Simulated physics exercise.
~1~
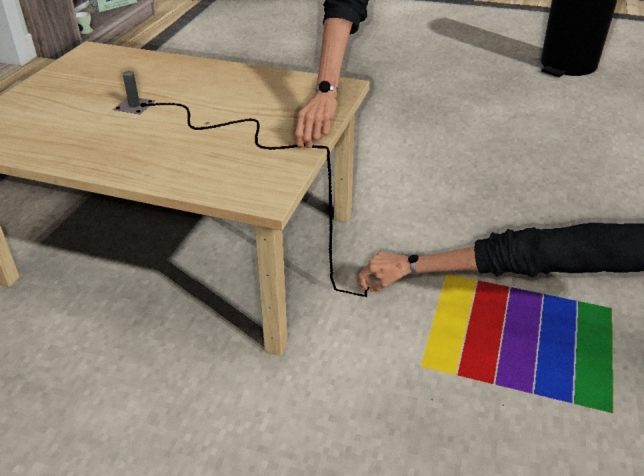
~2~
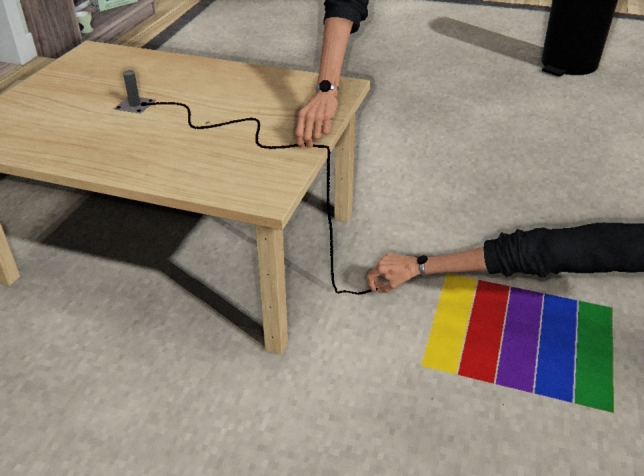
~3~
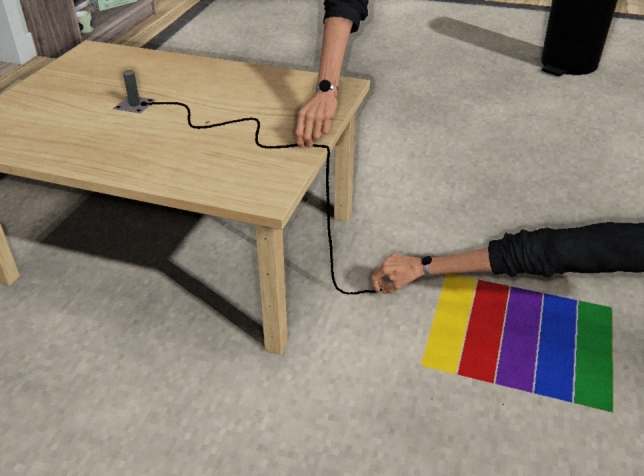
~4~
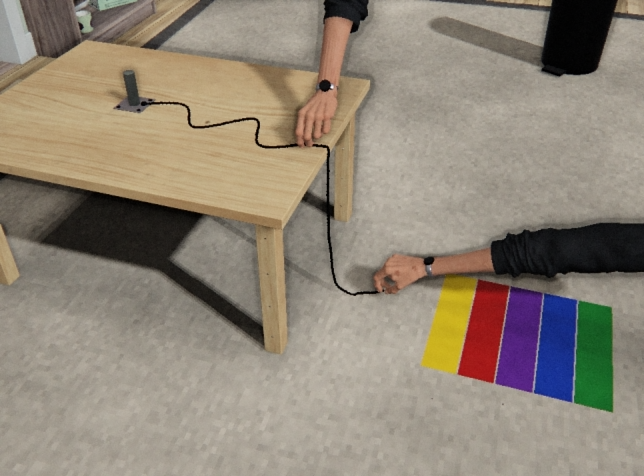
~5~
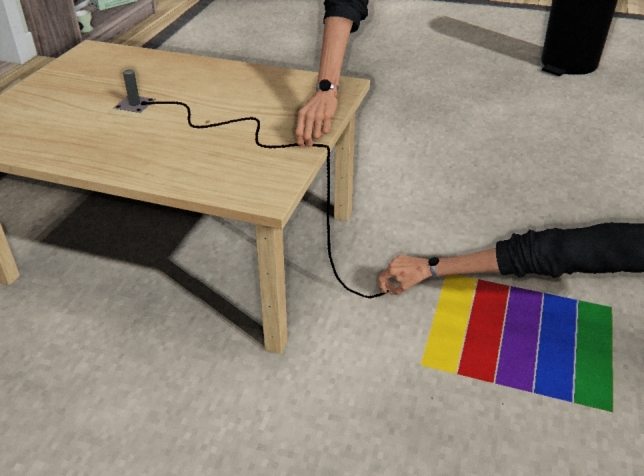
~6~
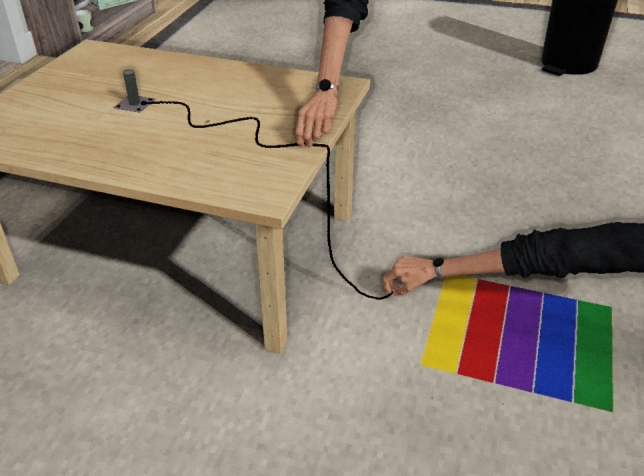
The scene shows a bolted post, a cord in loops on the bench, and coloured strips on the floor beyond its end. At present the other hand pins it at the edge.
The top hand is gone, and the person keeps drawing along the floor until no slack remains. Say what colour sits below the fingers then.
It is blue.
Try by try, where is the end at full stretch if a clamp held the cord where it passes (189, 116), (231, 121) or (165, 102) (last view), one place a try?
Pixel places, try by try: (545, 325), (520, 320), (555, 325).
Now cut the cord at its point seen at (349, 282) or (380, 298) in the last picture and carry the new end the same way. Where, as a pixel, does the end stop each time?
Estimated pixels: (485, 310) then (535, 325).
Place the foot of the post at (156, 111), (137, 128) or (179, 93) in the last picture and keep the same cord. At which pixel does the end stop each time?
Try by try: (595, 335), (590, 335) and (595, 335).
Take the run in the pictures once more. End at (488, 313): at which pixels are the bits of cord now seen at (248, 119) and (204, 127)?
You'll find them at about (272, 133) and about (232, 124).
A little later, end near (488, 313); over red.
Next, end near (533, 323); over purple.
When it is tight, end near (560, 328); over blue. The blue one.
